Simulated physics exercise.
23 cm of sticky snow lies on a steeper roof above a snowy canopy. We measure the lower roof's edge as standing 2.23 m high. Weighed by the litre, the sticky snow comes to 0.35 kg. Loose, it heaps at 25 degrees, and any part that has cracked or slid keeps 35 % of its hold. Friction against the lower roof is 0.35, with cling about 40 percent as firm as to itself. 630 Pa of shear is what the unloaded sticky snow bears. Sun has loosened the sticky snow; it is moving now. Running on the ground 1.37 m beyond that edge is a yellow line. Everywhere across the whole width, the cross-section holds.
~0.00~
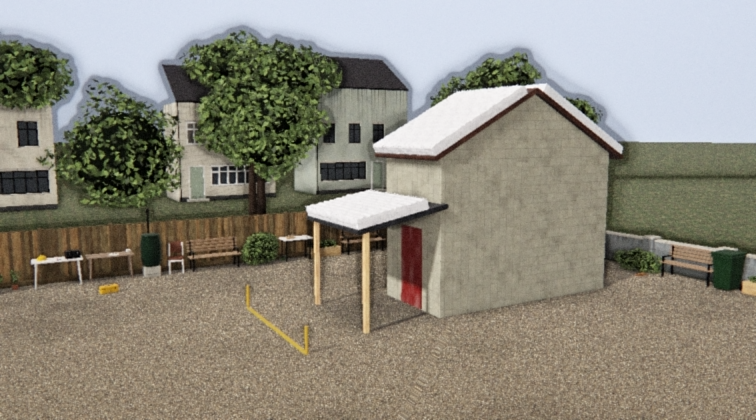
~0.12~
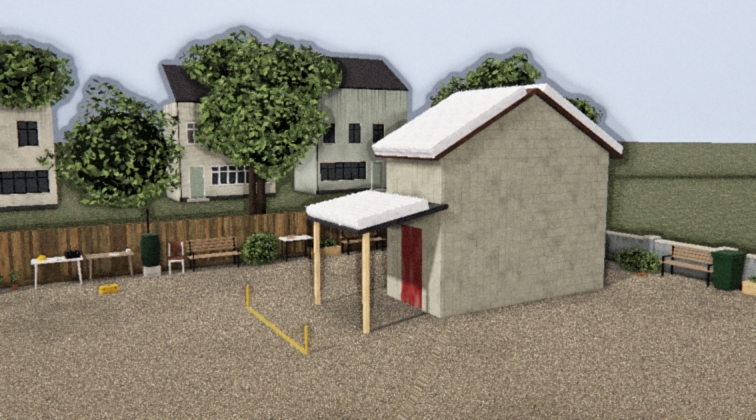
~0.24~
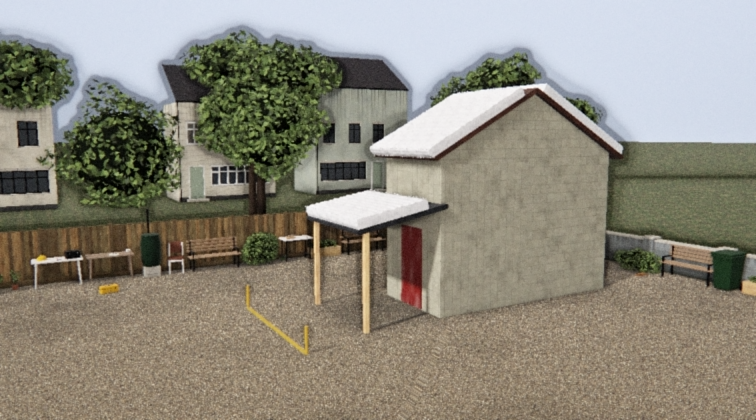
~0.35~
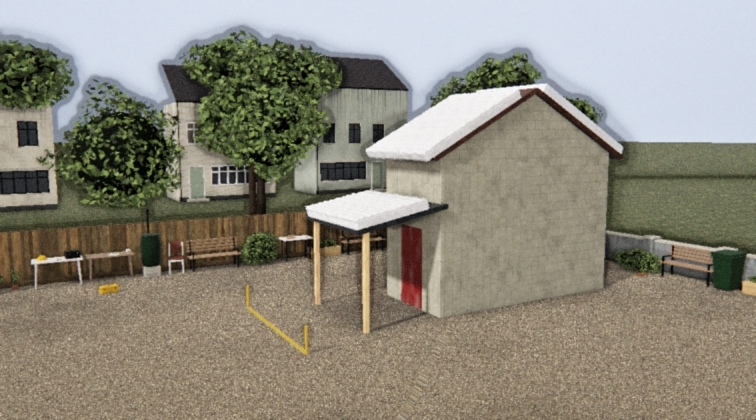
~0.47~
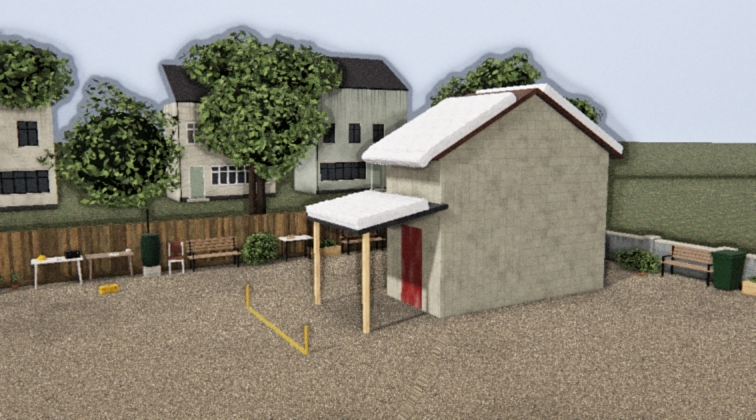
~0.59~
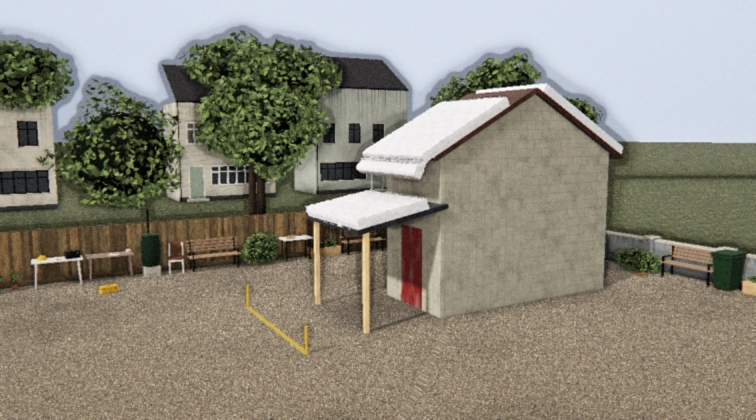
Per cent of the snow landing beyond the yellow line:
Roughly 41 %.
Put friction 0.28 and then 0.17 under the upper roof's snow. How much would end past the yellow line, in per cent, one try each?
About 16 % in the first try and about 35 % in the second.
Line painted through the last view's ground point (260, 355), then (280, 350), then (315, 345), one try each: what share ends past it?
Roughly 25 %, then 30 %, then 50 %.
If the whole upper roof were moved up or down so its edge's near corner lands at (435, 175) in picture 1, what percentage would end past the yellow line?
16 %.
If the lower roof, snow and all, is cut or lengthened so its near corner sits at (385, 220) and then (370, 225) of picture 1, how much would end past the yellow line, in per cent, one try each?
I'd expect around 45 percent the first time and around 40 percent the second.
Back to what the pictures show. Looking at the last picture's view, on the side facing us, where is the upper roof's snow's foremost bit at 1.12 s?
(373, 209) or thereabouts.
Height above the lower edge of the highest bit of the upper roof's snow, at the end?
It ends up some 0.6 m higher than the lower edge.
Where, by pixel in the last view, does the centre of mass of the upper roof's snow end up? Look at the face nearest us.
About (300, 303).
After 1.12 s, none is below the lower edge and 0 % is past the line.
After 1.75 s, 14 % is below the lower edge and 0 % is past the line.
After 2.37 s, 58 % is below the lower edge and 37 % is past the line.
After 3.00 s, 59 % is below the lower edge and 41 % is past the line.
After 3.30 s, 59 % is below the lower edge and 41 % is past the line.
